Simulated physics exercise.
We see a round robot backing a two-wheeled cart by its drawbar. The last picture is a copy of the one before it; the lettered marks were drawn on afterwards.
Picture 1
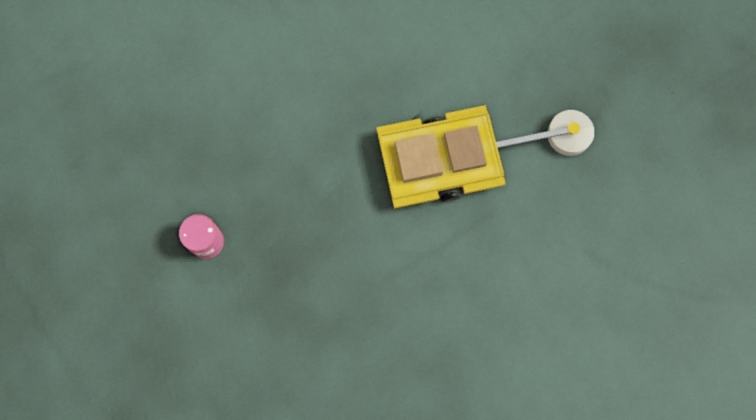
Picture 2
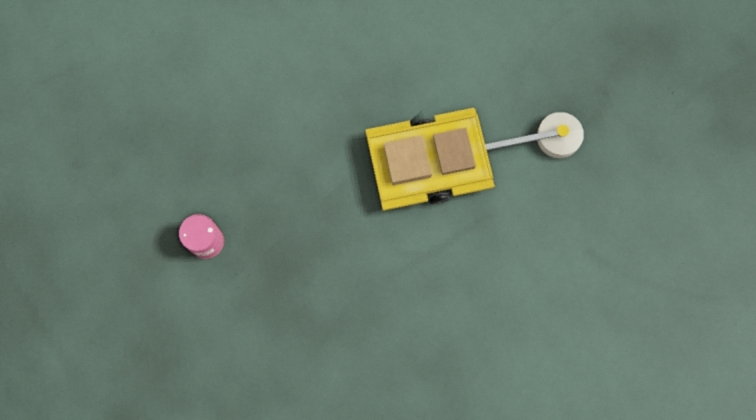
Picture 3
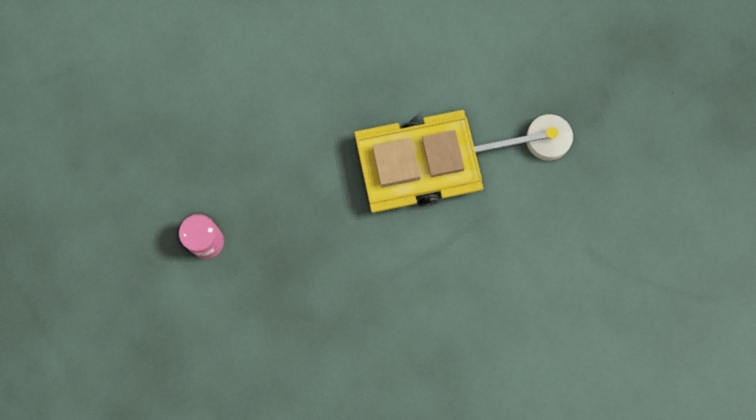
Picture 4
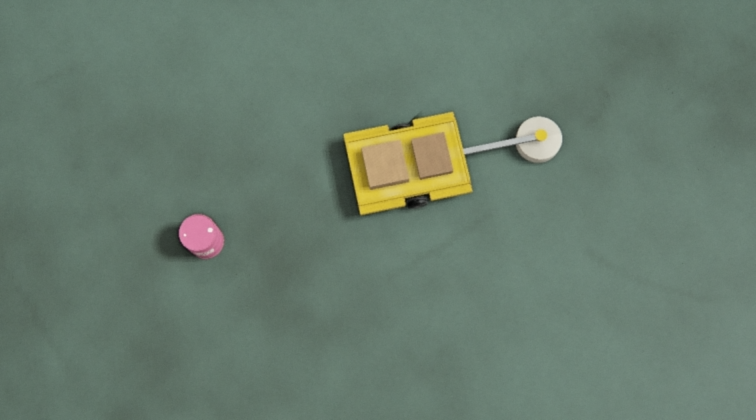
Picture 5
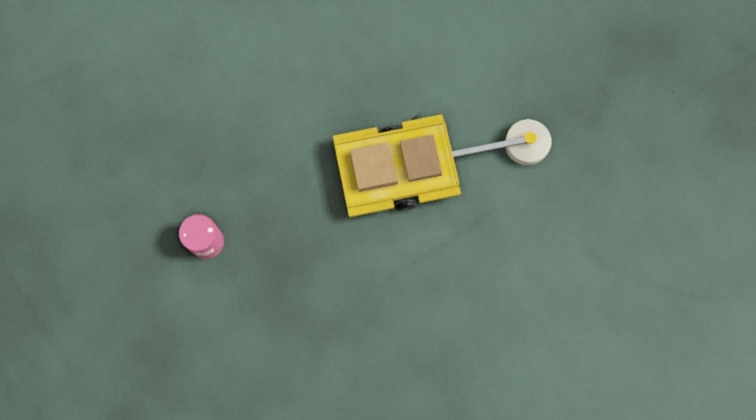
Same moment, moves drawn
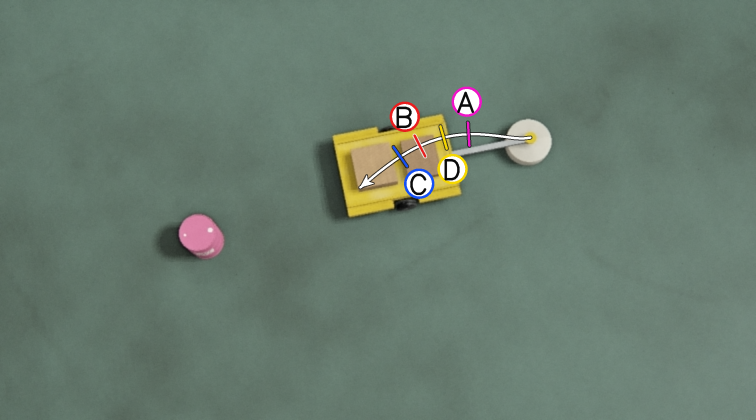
A yellow cart with two wooden blocks rolls slowly left, pushed by a round white robot.
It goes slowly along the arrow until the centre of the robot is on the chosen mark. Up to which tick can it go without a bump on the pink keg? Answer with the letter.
It should halt at B.
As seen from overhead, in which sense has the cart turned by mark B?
Anticlockwise.
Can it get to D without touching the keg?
Yes.
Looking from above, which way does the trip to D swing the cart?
For that mark, anticlockwise.
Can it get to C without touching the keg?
For that mark, no.
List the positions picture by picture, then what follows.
In the first picture, yellow cart (441, 156); pink keg (206, 241); robot (571, 132).
In the second picture, robot (561, 134); yellow cart (430, 158); pink keg (206, 241).
In the third picture, robot (550, 137); yellow cart (419, 160); pink keg (206, 241).
In the fourth picture, robot (539, 139); yellow cart (407, 162); pink keg (206, 241).
In the fifth picture, robot (529, 141); yellow cart (396, 164); pink keg (206, 241).
On the copy, A at (469, 134); B at (420, 146); C at (400, 157); D at (444, 138); the route from (531, 138) via (438, 139) to (360, 188).
On B. First, robot (490, 139), cart (360, 173).
Then, robot (451, 140), cart (324, 186).
Finally, robot (419, 150), cart (292, 199); nothing has been touched.
By contrast, A is safe but short; C is too far, the keg has been hit; D is safe but short.
